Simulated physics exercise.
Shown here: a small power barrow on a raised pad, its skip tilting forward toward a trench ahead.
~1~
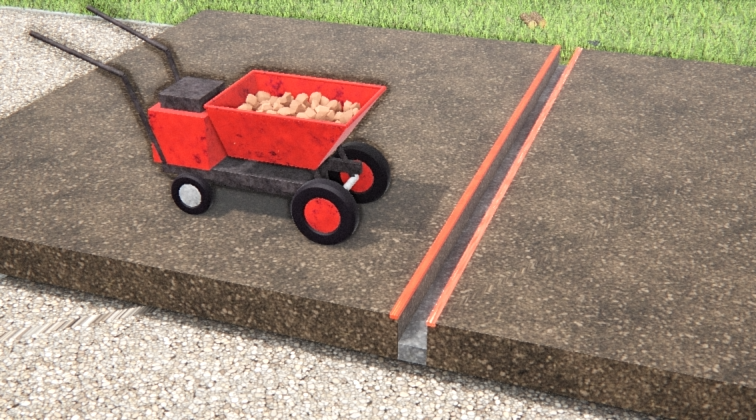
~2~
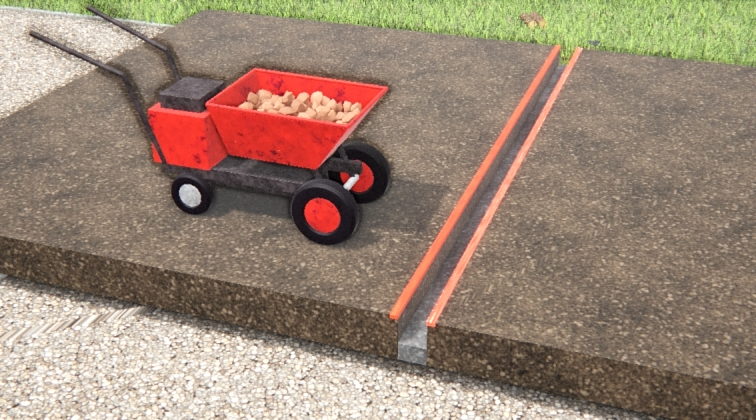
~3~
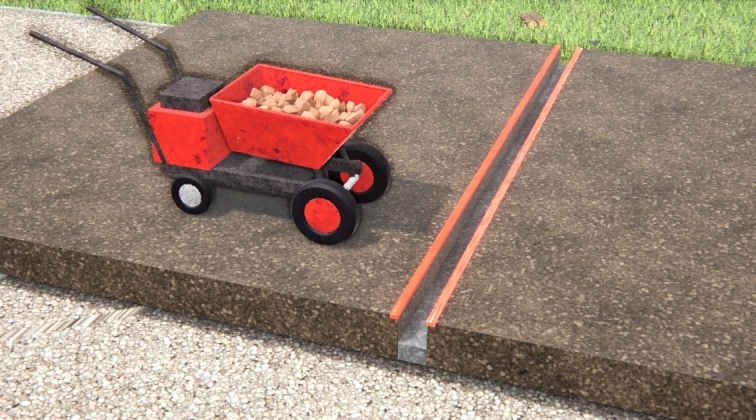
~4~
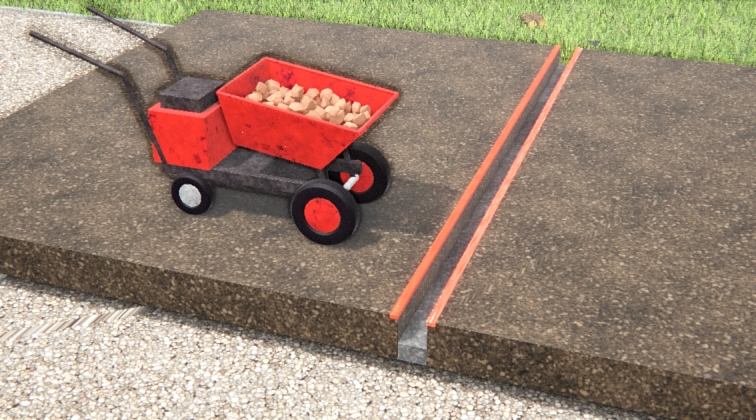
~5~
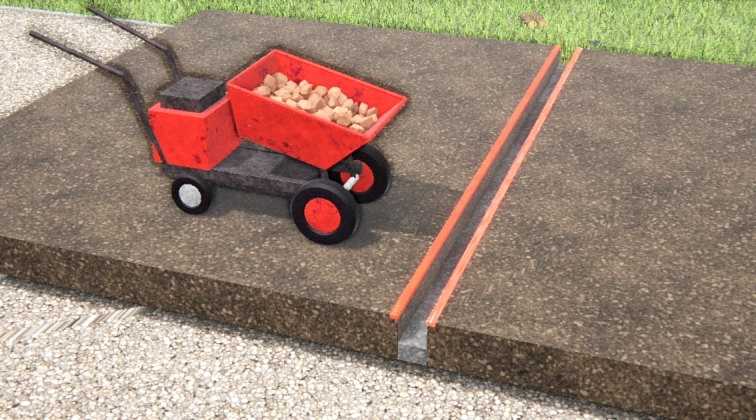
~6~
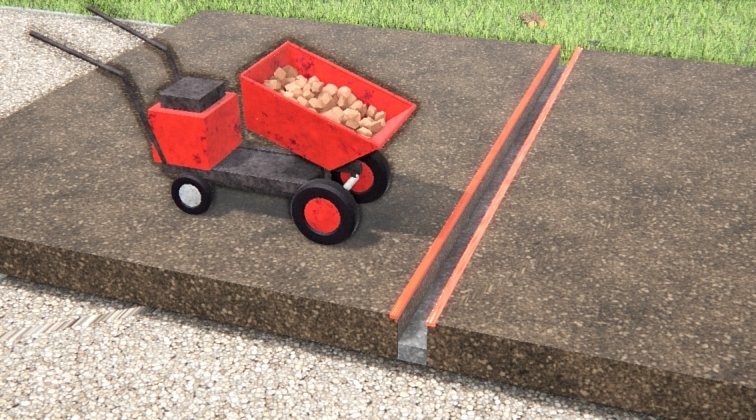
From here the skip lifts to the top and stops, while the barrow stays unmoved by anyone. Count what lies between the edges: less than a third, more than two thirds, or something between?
Going by that, the trench holds one-third to two-thirds of the load.
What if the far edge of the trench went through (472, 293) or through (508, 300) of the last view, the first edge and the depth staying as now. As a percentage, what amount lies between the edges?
In order: 90 per cent, then 100 per cent.
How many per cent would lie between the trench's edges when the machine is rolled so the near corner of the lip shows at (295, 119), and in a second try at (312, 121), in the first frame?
Okay, so the first one ends at 30 % and the second at 40 %.
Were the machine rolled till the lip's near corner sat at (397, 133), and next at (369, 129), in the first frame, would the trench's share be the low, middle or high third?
For the first case, below one third; for the second case, under a third.
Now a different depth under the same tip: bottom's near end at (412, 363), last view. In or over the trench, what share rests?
The share would be roughly 60 per cent.
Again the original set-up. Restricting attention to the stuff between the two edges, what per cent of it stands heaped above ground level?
I'd say around 30 percent.
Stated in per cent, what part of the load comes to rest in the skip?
Close to 10 per cent, give or take.
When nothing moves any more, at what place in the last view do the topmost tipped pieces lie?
Top estimate: About (453, 229).
Soon after the last picture, skip tipped steeply; all in the skip.
A little later, skip tipped right over; most in the skip; a stray few short of the trench; a small part in or heaped over the trench; a stray few beyond it; a stray few falling.
Later still, skip tipped right over; about a quarter in the skip; a stray few short of the trench; about half in or heaped over the trench; about a third beyond it.
By the end, skip tipped right over; a small part in the skip; a small part short of the trench; about half in or heaped over the trench; about a third beyond it.
